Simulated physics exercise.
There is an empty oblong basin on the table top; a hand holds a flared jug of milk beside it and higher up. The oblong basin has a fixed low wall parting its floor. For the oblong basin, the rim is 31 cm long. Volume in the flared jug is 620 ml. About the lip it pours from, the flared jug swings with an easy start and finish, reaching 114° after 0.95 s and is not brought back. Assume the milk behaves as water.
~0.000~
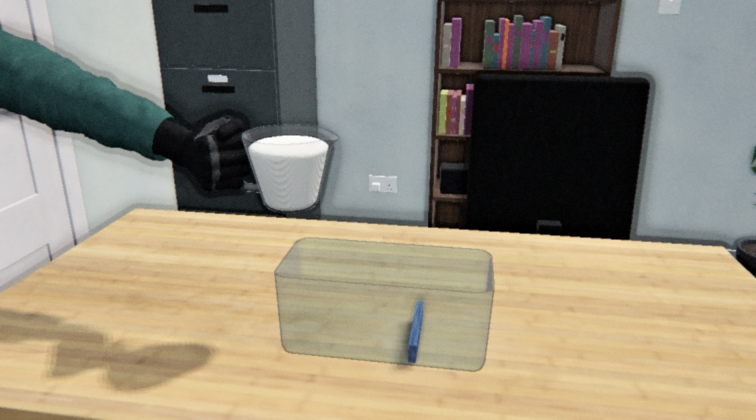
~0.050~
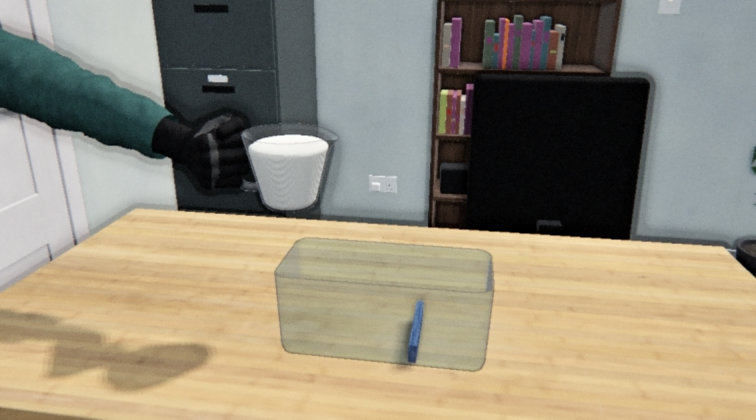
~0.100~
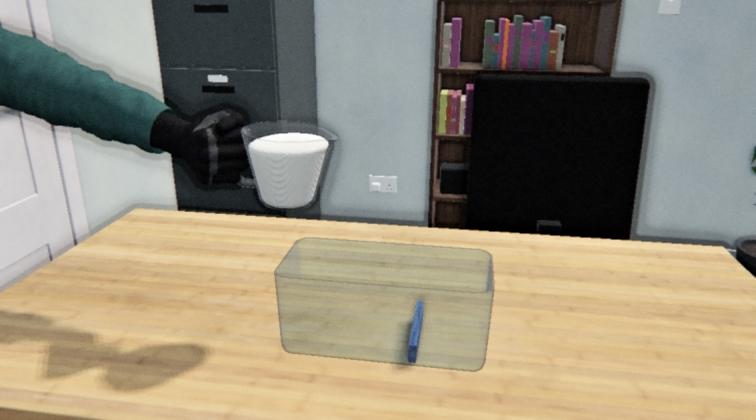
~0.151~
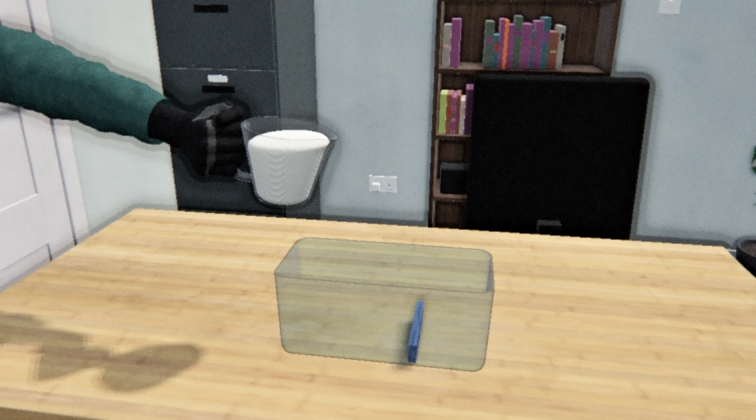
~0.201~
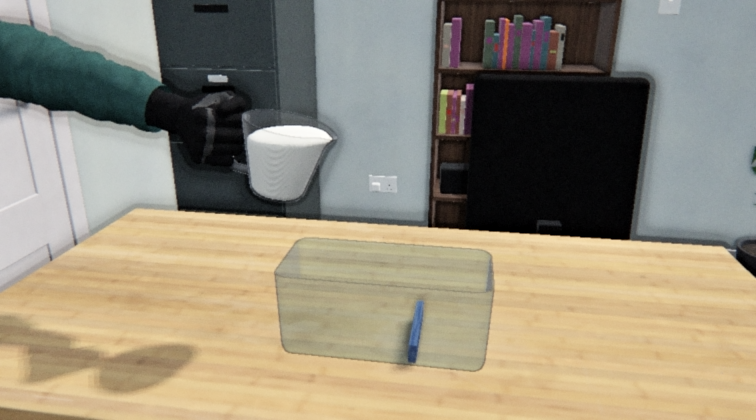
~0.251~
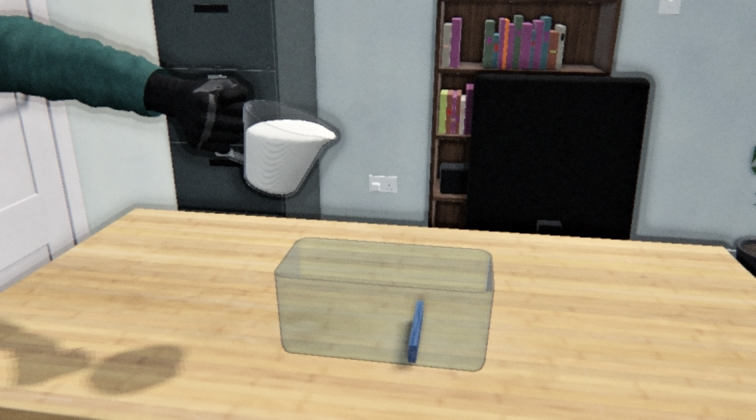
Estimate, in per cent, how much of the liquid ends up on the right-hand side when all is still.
57 %.
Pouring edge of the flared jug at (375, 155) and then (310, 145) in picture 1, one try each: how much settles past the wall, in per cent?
45 then 20 %.
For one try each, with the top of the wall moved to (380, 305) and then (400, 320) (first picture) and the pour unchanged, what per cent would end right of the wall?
85 % and 75 %.
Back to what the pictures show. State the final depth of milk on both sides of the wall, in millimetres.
I'd say close to 10 mm on the left, close to 28 mm on the right.
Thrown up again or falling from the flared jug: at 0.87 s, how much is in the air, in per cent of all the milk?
Around 30 percent of it is airborne.
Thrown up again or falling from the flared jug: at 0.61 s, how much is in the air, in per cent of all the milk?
Near 38 per cent at that moment.
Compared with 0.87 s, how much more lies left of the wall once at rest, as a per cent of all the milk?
Some 26 per cent.
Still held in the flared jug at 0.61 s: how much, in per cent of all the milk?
About 58 percent.
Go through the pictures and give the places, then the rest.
It leans 0°; its right rim is at (339, 138); the milk meets the walls at (253, 143) and (328, 146); the oblong basin's rim runs from (287, 256) to (492, 272); the wall's top is at (417, 322), in the first frame.
It leans 1°; its right rim is at (339, 138); the milk meets the walls at (252, 142) and (329, 146), in the second frame.
It leans 3°; its right rim is at (339, 138); the milk meets the walls at (252, 141) and (329, 143), in the third frame.
It leans 7°; its right rim is at (339, 138); the milk meets the walls at (252, 138) and (330, 140), in the fourth frame.
It leans 12°; its right rim is at (339, 138); the milk meets the walls at (251, 133) and (331, 137), in the fifth frame.
It leans 19°; its right rim is at (338, 138); the milk meets the walls at (250, 126) and (335, 134), in the sixth frame.
By 0.61 s the tilt is 82° and 57 per cent is still to pour, 6 is left of the wall and 0 right of it.
By 0.87 s the tilt is 112° and 3 per cent is still to pour, 14 is left of the wall and 53 right of it.
By 1.15 s the tilt is 114° and 0 per cent is still to pour, 30 is left of the wall and 65 right of it.
By 1.45 s the tilt is 114° and 0 per cent is still to pour, 39 is left of the wall and 57 right of it.
At rest 39 per cent lies left of the wall, 57 right of it and 4 outside.
